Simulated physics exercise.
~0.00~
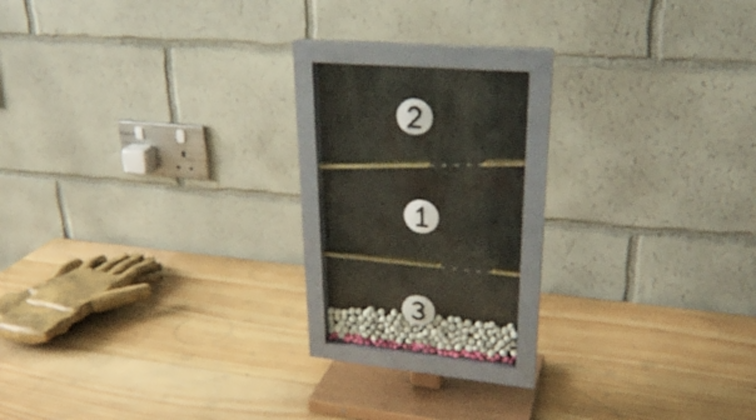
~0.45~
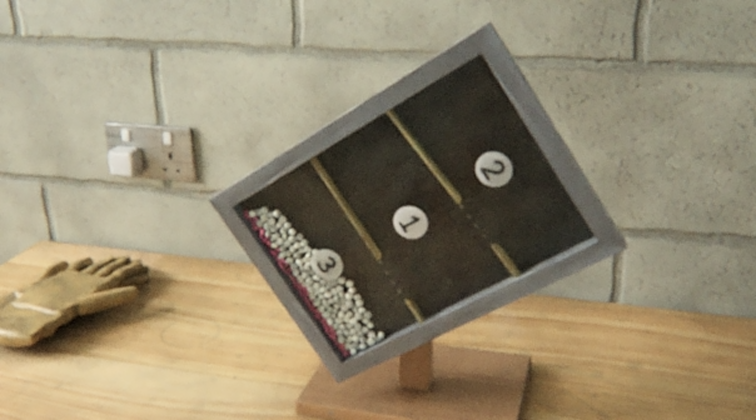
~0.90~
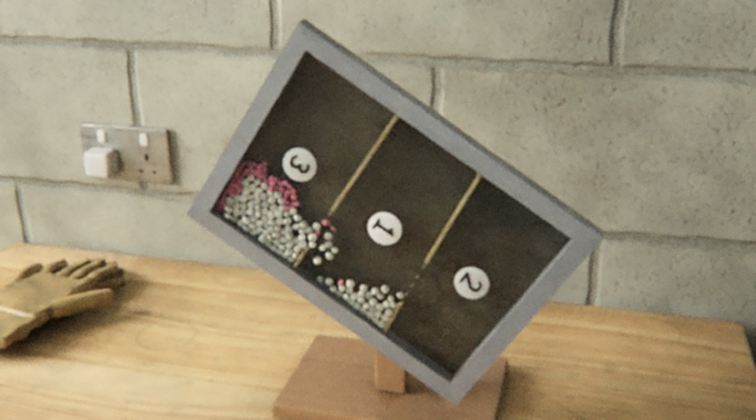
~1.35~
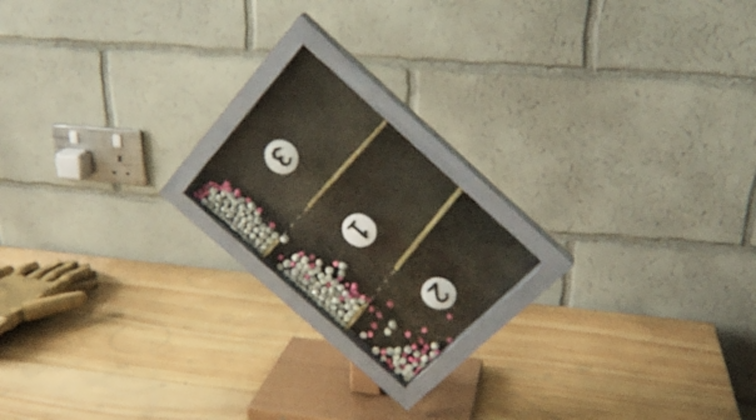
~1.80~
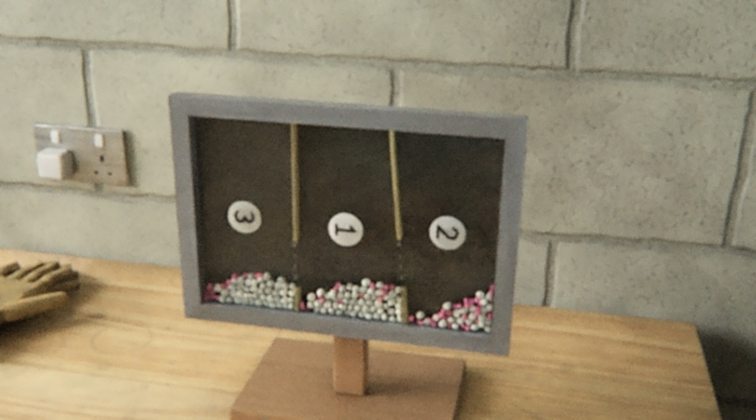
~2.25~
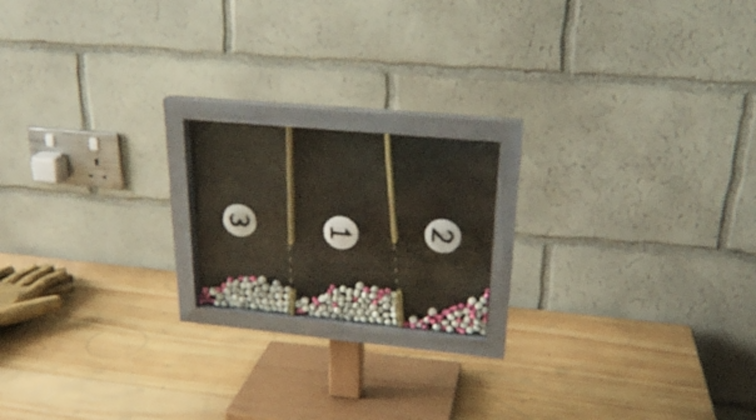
The footage shows a framed, dark-backed case of white and pink beads tipping clockwise on its stand until steeply tilted, the beads spilling from the end chamber through gaps into the other two, then swinging partly back to rest sideways with beads lying in all three chambers.
